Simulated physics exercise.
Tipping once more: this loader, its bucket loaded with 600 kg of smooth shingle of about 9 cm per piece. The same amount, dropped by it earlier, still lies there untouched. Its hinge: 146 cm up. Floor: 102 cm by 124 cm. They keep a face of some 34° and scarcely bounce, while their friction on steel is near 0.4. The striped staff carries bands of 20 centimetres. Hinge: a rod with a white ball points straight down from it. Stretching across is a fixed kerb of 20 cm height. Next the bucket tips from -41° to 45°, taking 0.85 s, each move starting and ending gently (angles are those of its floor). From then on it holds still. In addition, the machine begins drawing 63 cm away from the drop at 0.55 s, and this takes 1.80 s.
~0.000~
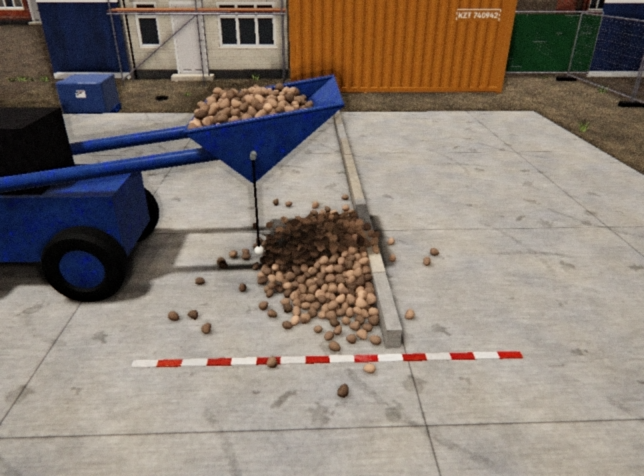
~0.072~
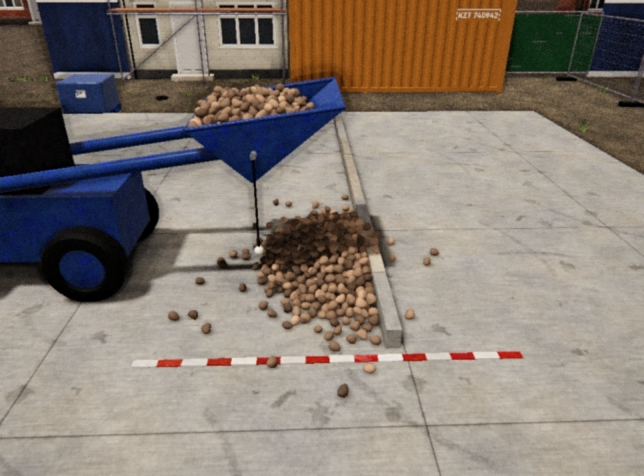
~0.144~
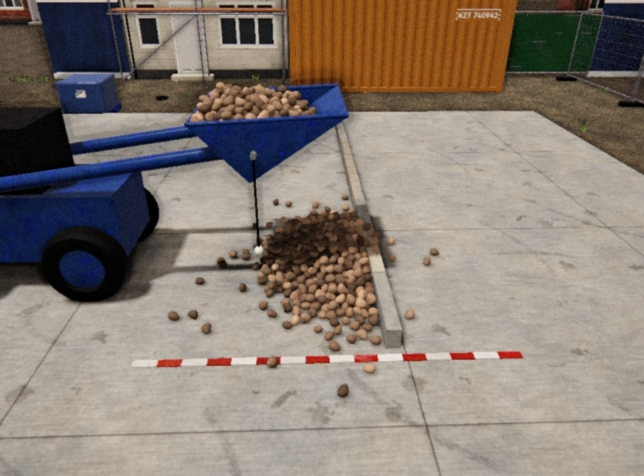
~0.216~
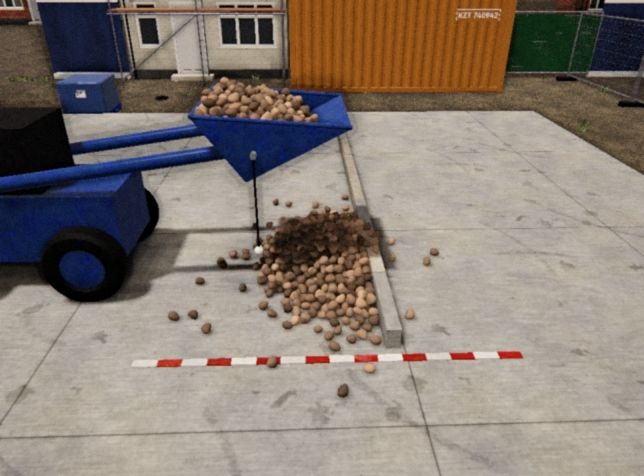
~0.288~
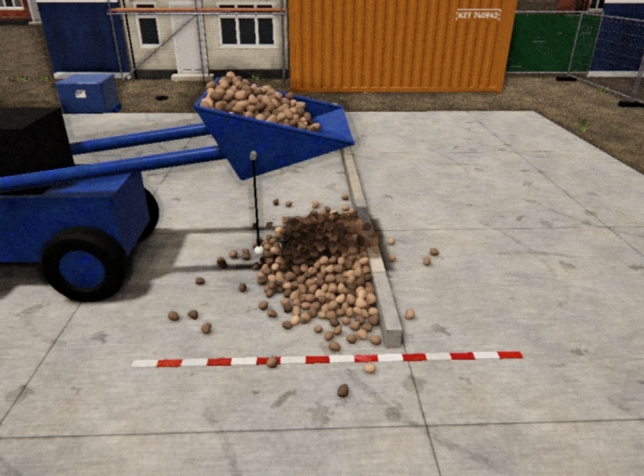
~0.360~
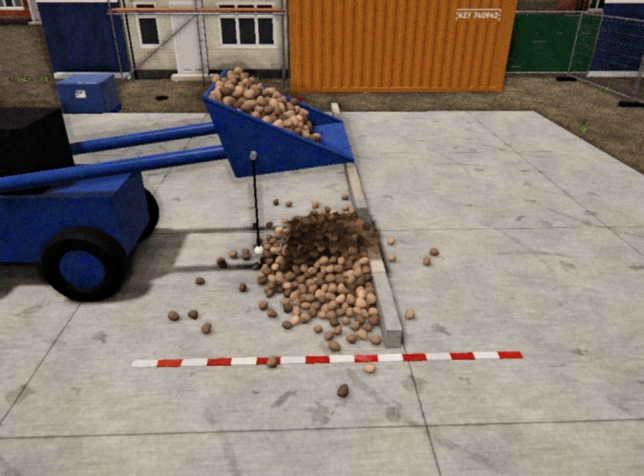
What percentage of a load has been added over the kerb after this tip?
20 %.
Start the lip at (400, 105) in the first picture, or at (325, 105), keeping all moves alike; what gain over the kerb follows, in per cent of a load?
I'd guess close to 75 per cent first and close to 10 per cent second.
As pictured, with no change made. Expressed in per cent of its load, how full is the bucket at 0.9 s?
Held: Around 55 % of the load.
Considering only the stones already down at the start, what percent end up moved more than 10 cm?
Near 30 per cent, I reckon.
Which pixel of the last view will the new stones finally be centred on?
I'd say close to (335, 248).
After 0.6 s the floor is at 32°; in per cent of one load, 100 in the bucket, 100 on this side of the kerb, 1 over the kerb; the foremost stones are at (397, 256).
After 0.9 s the floor is at 45°; in per cent of one load, 57 in the bucket, 143 on this side of the kerb, 1 over the kerb; the foremost stones are at (397, 256).
After 2.8 s the floor is at 45°; in per cent of one load, 0 in the bucket, 180 on this side of the kerb, 21 over the kerb; the foremost stones are at (548, 275).
After 5.6 s the floor is at 45°; in per cent of one load, 0 in the bucket, 180 on this side of the kerb, 21 over the kerb; the foremost stones are at (548, 275). Net gain over the kerb, 20.
